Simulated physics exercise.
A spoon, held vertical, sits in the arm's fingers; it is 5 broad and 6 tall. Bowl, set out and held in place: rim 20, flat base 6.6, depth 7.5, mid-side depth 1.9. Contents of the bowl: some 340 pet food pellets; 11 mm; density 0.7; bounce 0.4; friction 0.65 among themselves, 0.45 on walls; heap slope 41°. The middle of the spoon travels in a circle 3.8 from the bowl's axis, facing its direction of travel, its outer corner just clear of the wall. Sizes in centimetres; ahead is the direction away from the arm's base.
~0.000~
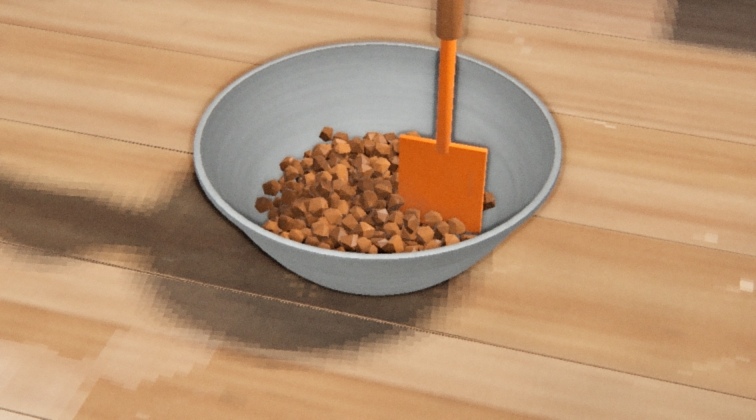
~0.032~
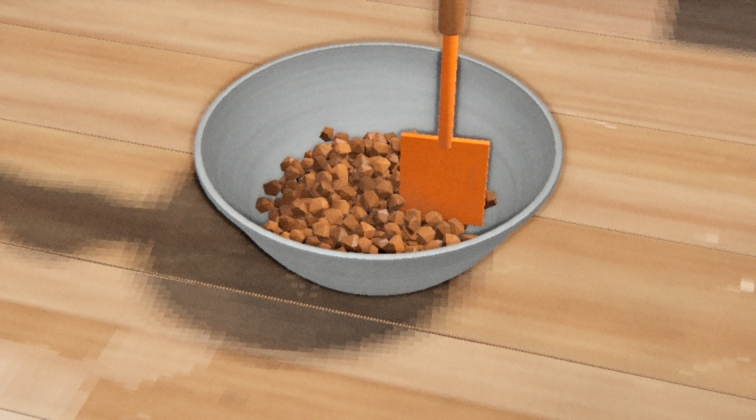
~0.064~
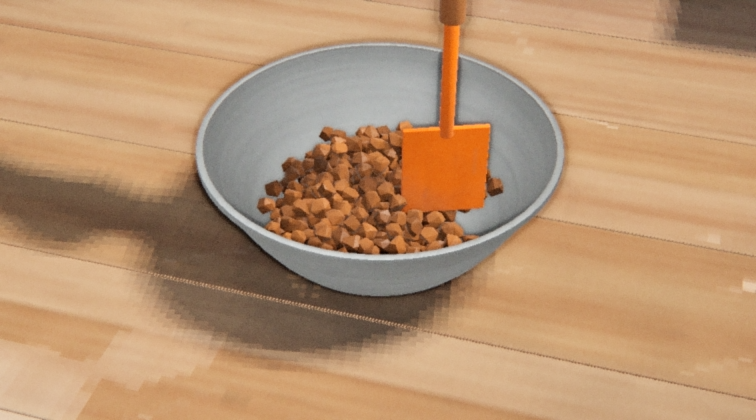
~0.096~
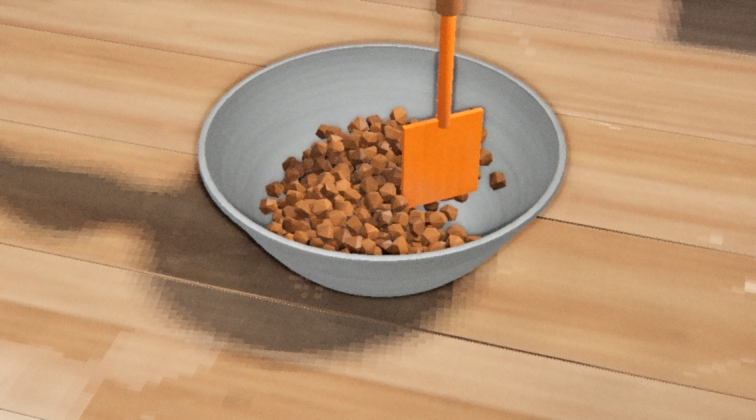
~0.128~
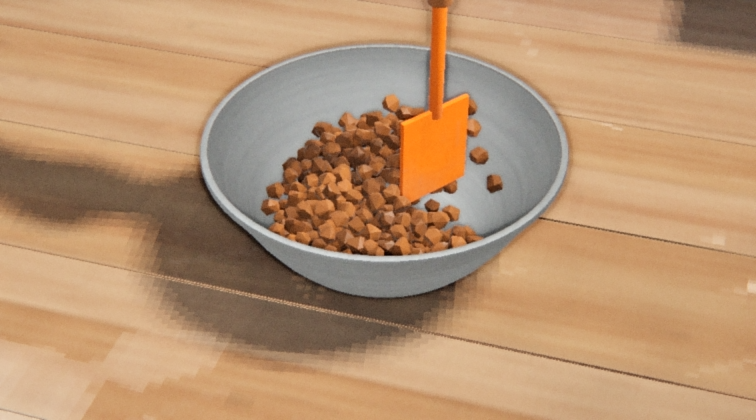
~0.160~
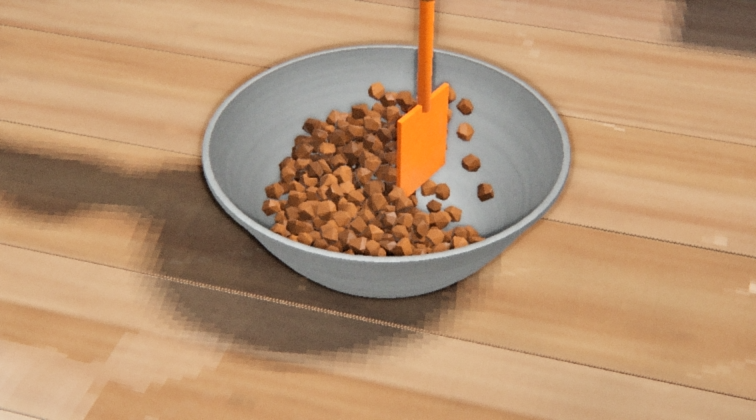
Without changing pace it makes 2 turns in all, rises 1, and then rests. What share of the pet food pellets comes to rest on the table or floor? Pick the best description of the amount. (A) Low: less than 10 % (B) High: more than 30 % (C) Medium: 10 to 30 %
(A) Low: Less than 10 %.
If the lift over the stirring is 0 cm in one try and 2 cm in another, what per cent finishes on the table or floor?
Close to 5 percent and close to 0 percent.
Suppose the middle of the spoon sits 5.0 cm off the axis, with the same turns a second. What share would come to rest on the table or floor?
It would be near 0 per cent.
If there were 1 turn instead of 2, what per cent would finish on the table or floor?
It would be around 0 percent.
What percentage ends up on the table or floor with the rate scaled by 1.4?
That gives about 5 percent.
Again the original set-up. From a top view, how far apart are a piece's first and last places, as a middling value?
Roughly 8 cm.
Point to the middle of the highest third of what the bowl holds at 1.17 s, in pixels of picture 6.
Near (303, 218).
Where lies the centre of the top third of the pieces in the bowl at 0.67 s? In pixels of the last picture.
I'd put its middle near (480, 209).
After 0.67 s, 326° round, highest piece 9 above the table; 333 in the bowl, 3 on the table or floor, 1 in flight or on the tool.
After 1.17 s, 222° round, highest piece 9 above the table; 331 in the bowl, 5 on the table or floor, 1 in flight or on the tool.
After 1.63 s, 0° round, highest piece 7 above the table; 331 in the bowl, 6 on the table or floor.
After 2.33 s, 0° round, highest piece 7 above the table; 331 in the bowl, 6 on the table or floor.
In the end, 331 in the bowl, 6 on the table or floor. That is 2 % on the table or floor.
